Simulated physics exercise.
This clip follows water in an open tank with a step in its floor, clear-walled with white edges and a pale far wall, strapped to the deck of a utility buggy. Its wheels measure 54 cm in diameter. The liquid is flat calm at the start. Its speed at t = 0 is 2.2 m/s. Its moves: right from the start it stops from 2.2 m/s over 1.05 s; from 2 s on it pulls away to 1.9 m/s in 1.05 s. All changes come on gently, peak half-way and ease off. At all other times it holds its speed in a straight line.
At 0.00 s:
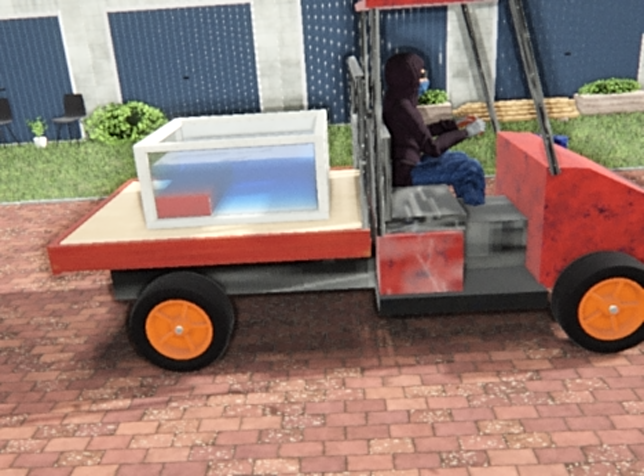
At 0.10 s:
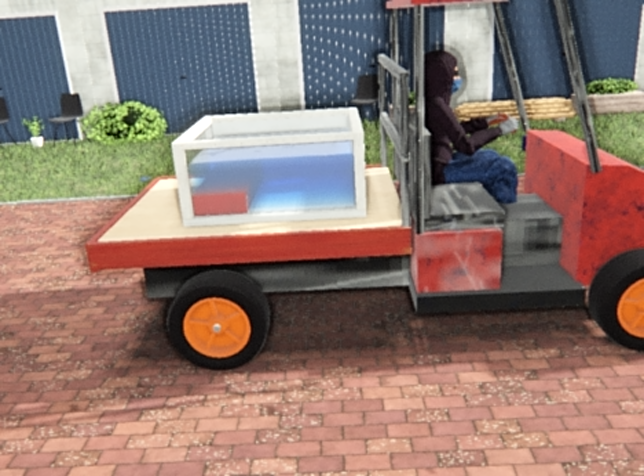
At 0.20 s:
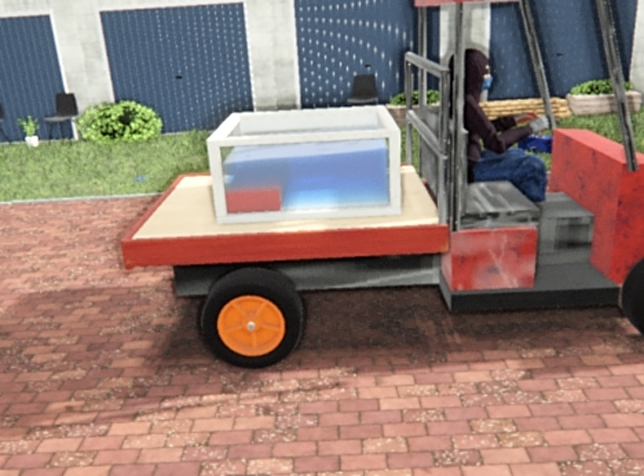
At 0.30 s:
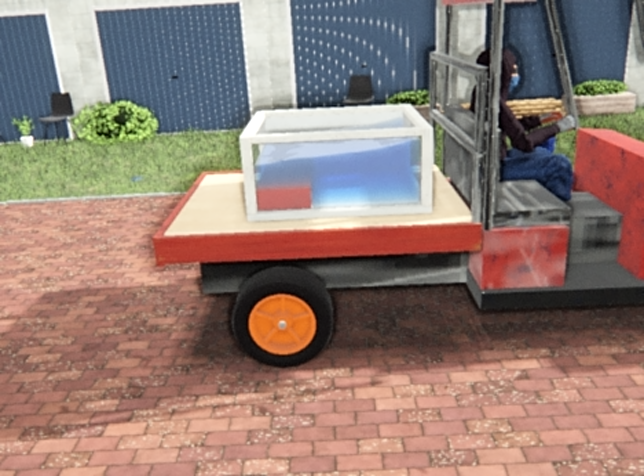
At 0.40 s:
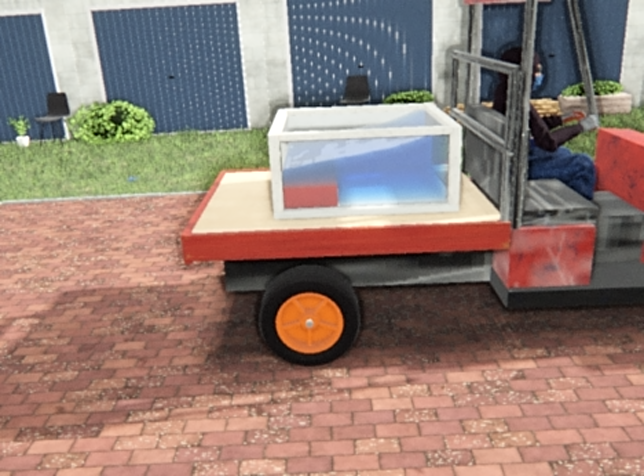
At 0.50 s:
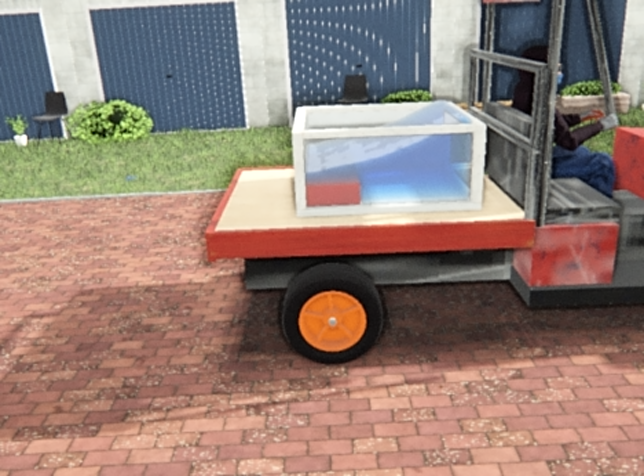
A red flatbed cart rolls right, slowing, as water in its clear tank tilts up rightward.
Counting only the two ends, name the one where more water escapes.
Over the left end.
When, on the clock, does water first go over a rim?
At about 0.8 s.
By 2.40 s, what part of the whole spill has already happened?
Some 50 per cent by then.
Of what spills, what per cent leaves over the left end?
Some 60 per cent of it.
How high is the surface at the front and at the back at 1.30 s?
Front 26 cm, back 32 cm.
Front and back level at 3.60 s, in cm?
Front 42 cm, back 18 cm.
By 1.30 s front 26 cm, middle 28 cm, back 32 cm above the lowest part of the floor; the loss stands at 6 per cent, over the right end.
By 2.40 s front 28 cm, middle 31 cm, back 27 cm above the lowest part of the floor; the loss stands at 8 per cent, over the right end, a little elsewhere.
By 3.60 s front 43 cm, middle 17 cm, back 19 cm above the lowest part of the floor; the loss stands at 17 per cent, over the left end and the right end, a little elsewhere.
By 6.03 s the loss stands at 17 per cent, over the left end and the right end, a little elsewhere; the right end has passed 6 per cent and the left end 10.
